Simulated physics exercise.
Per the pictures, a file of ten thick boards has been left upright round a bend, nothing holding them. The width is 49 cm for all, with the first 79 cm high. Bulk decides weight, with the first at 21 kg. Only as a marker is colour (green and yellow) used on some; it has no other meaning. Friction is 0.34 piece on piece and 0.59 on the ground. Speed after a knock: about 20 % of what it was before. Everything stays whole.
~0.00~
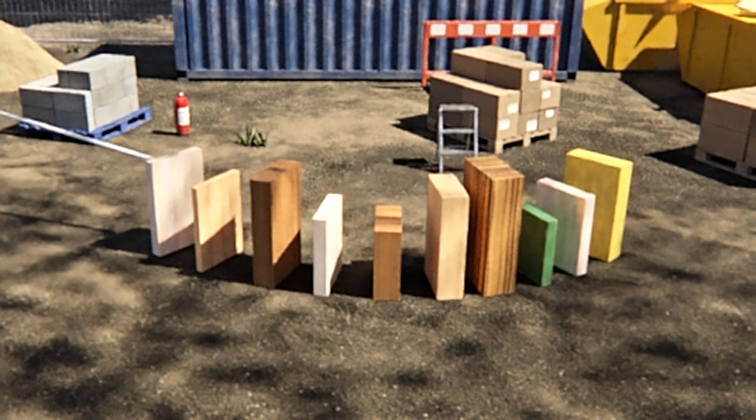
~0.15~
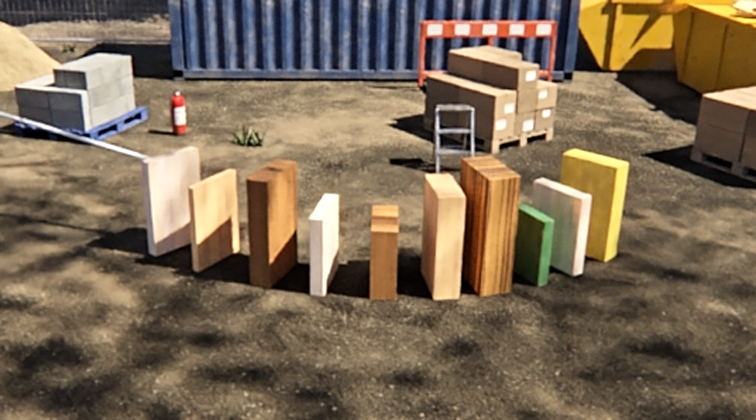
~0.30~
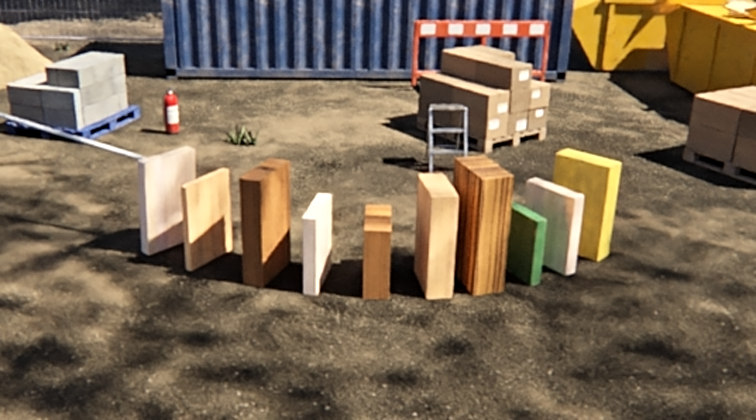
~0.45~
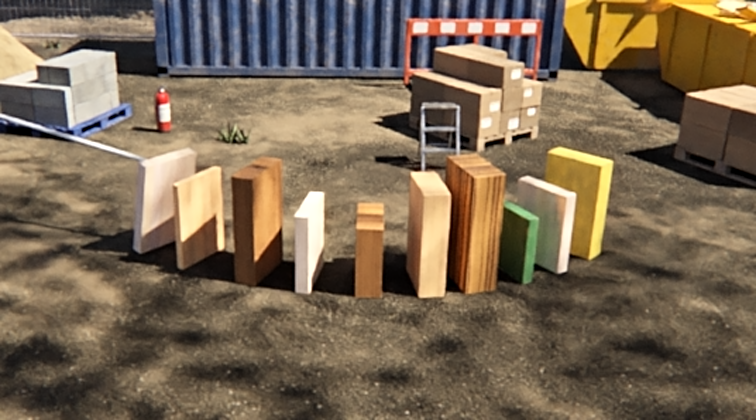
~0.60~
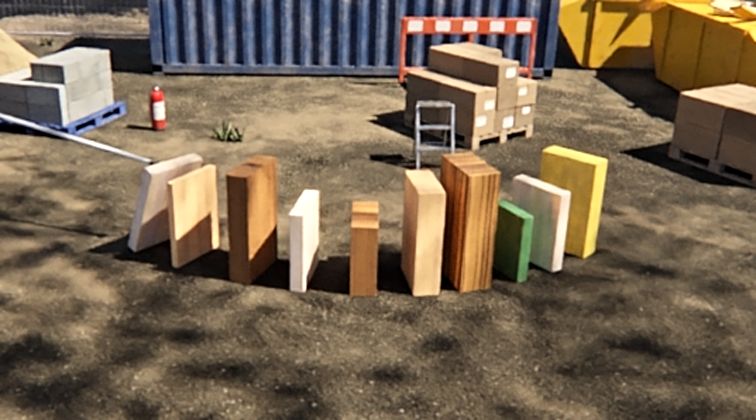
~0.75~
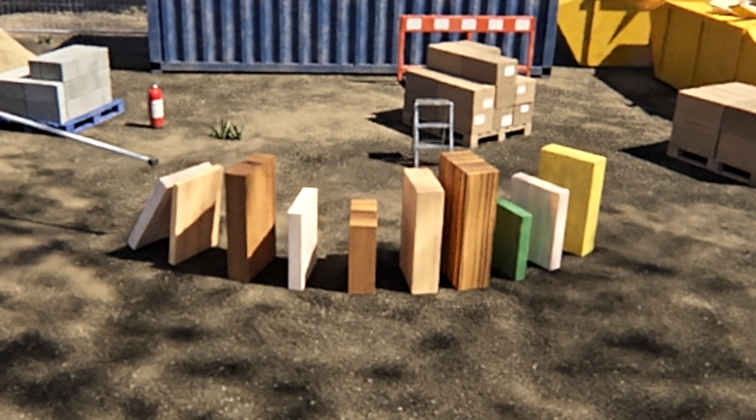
A thin pole on the left pushed the pale board at the near end of a curved row of upright boards, tilting it against the second, which leaned slightly while the rest stayed upright.
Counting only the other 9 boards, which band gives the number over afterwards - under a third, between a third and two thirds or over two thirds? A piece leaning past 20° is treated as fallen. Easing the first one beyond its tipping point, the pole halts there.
I would say between a third and two thirds of them.
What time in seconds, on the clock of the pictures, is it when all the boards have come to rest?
2.0 s, roughly.
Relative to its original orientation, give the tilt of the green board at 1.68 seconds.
Roughly 0 degrees.
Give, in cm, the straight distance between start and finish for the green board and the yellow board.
Green ends up 0 cm away; yellow ends up 0 cm away.
After 0.86 s, 1 of the 9 other boards over.
After 1.46 s, 3 of the 9 other boards over.
After 1.68 s, 4 of the 9 other boards over.
At rest (2.2 s), 4 of the 9 other boards over; yellow board unmoved; green board unmoved. That is 44 per cent. Five left standing. As the last picture would show them, middles, yellow board near (567, 200), green board near (504, 236).
